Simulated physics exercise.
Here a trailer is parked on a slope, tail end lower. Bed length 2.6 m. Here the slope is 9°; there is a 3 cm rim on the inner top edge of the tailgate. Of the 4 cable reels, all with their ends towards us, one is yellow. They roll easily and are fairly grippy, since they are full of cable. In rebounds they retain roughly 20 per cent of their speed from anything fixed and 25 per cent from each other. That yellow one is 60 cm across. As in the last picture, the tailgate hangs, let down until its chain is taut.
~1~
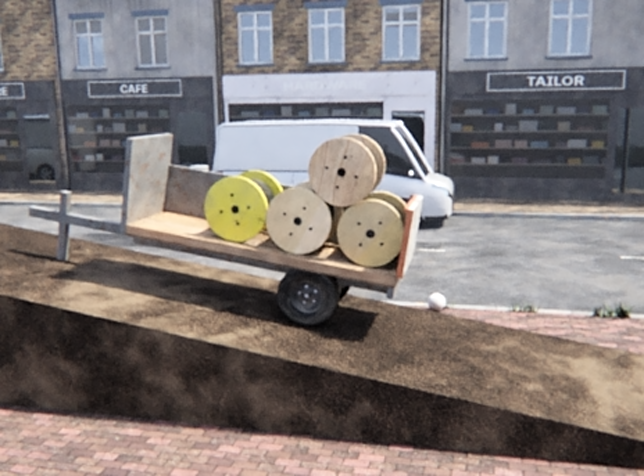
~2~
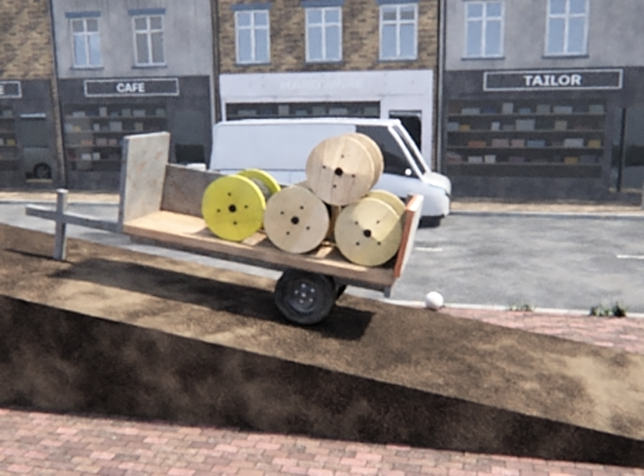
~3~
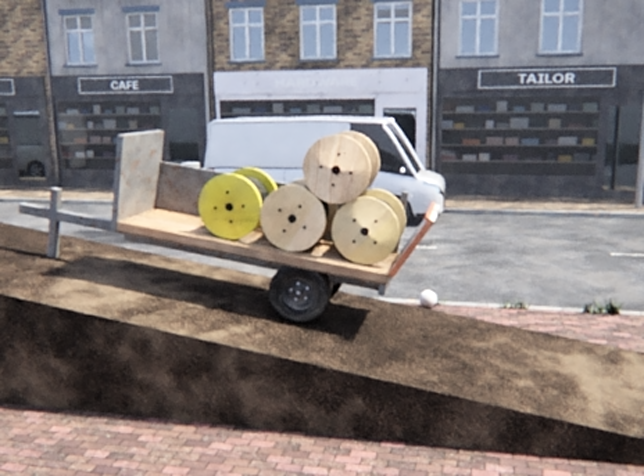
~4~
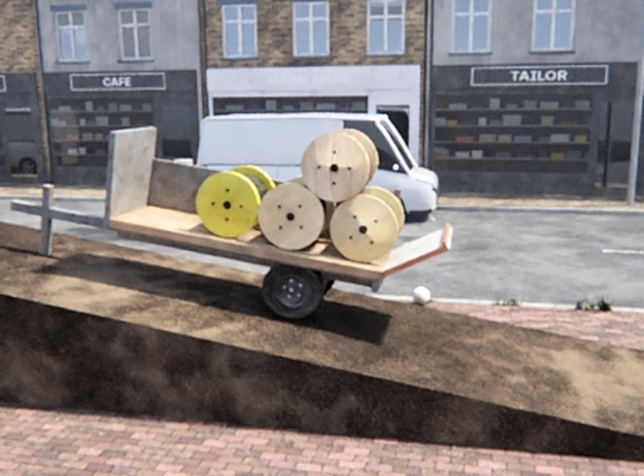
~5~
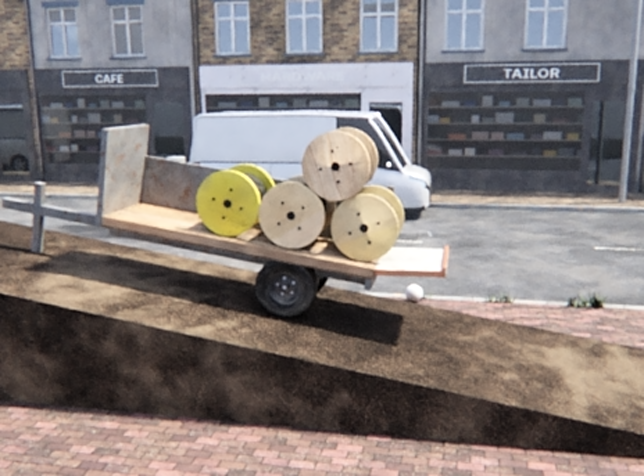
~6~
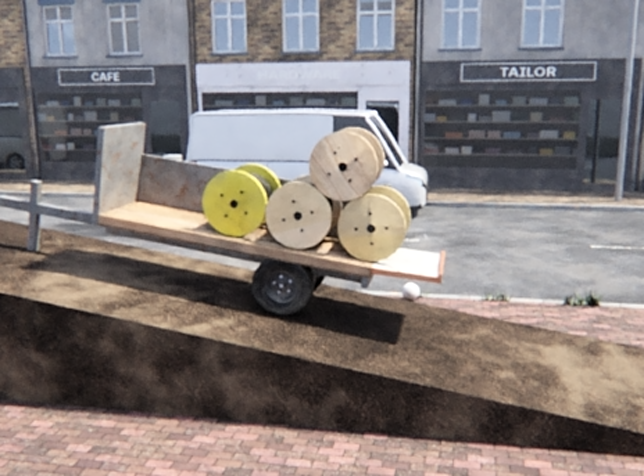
On a street of brick and grey shopfronts, seen side-on from across a brown dirt slope descending to the right, a wooden trailer stands before a white van. Its bed carries a yellow cable reel at left and three pale wooden ones, one resting on top. The tailgate at right swings down from upright to hanging just below level, the reels roll slightly rightward together, and the camera pans slowly right.
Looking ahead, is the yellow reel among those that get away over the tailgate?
Overboard.
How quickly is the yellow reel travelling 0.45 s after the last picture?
Close to 0.9 m/s then.
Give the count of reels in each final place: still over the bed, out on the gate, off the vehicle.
Tally: 0; 0; 4.
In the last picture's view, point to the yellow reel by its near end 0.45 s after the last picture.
Position: About (272, 211).
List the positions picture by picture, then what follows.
The first frame shows yellow (236, 209); gate 81° above level, tip at (411, 212); 3 of the 4 make up the bottom layer on the bed.
The second frame shows yellow (233, 208); gate 78° above level, tip at (412, 212).
The third frame shows yellow (230, 207); gate 56° above level, tip at (430, 222).
The fourth frame shows yellow (228, 205); gate 25° above level, tip at (446, 248).
The fifth frame shows yellow (228, 204); gate 1° above level, tip at (443, 274).
The sixth frame shows yellow (234, 204); gate 6° below level, tip at (439, 280).
Then, 0.4 s past the sixth picture, yellow is on the bed, 100 cm short of the hinge, rolling right; 0 gone off the back.
Then, 0.9 s past the sixth picture, yellow is on the bed, 50 cm short of the hinge, rolling right; 1 gone off the back.
Then, 1.6 s past the sixth picture, yellow is on the gate, 15 cm past the hinge, rolling right; 3 gone off the back.
Then, 2.1 s past the sixth picture, yellow is dropping off the gate; 4 gone off the back.
Finally (3.7 s after the last picture), yellow is out on the ground; 4 gone off the back.
